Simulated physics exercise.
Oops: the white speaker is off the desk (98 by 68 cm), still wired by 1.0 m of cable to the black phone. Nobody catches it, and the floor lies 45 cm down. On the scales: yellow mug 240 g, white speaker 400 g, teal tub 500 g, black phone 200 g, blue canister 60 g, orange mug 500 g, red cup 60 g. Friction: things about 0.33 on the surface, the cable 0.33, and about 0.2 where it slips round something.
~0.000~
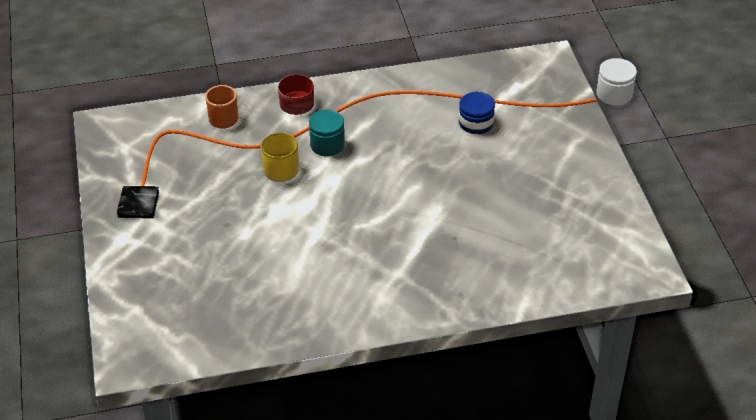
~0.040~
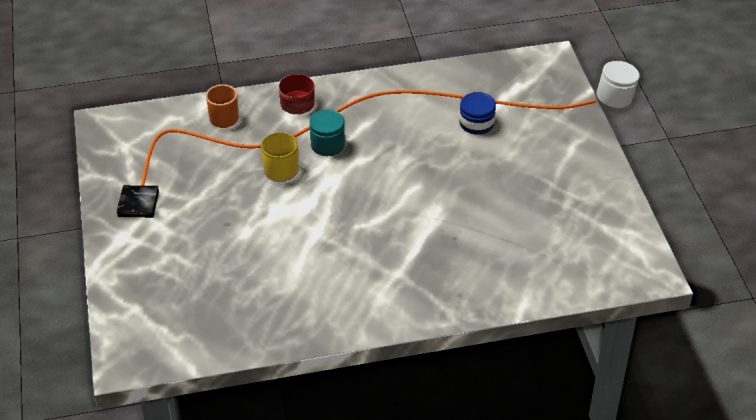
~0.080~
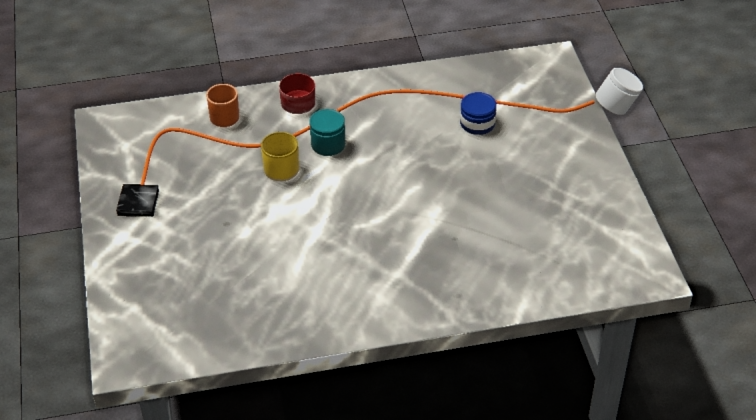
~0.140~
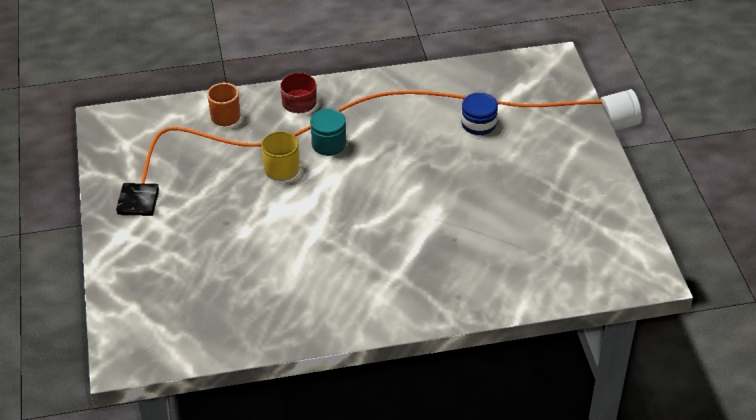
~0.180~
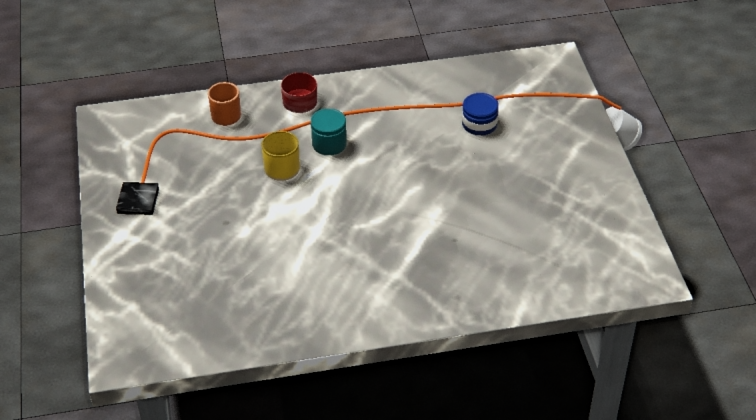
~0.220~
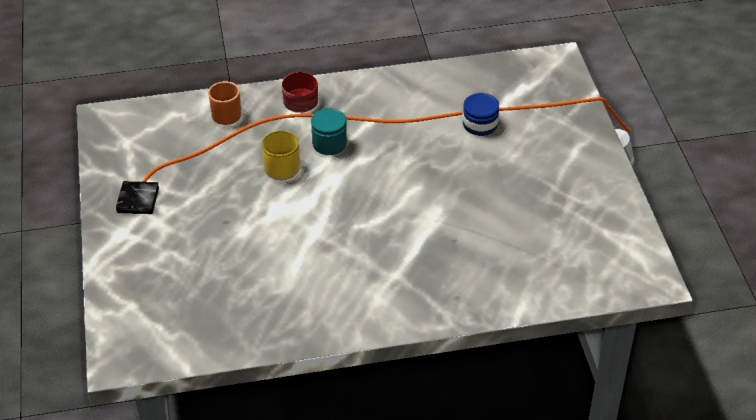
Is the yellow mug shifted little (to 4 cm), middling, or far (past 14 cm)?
Result: Yellow mug slides into the middle band.
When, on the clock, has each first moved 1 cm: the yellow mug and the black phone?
Yellow mug 0.46 s, black phone 0.28 s.
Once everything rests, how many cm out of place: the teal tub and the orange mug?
Teal tub 0 cm, orange mug 0 cm.
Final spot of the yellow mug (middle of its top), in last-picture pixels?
Near (321, 147).
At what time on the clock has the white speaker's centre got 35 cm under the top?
About: 0.44 s.
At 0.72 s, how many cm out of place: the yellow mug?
Yellow mug 8 cm.
At 0.5 s, the cable's tail end at (268, 160); yellow mug 2 cm off its start, black phone 22 cm off its start, white speaker over the edge.
At 0.7 s, the cable's tail end at (287, 125); yellow mug 7 cm off its start, black phone 28 cm off its start, white speaker over the edge.
At 1.0 s, the cable's tail end at (287, 125); yellow mug 7 cm off its start at (321, 147), black phone 28 cm off its start at (268, 125), white speaker over the edge.
At 1.2 s, the cable's tail end at (287, 125); yellow mug 7 cm off its start, black phone 28 cm off its start, white speaker over the edge.
At 2.4 s, the cable's tail end at (287, 125); yellow mug 7 cm off its start at (321, 147), black phone 28 cm off its start at (268, 125), white speaker over the edge.
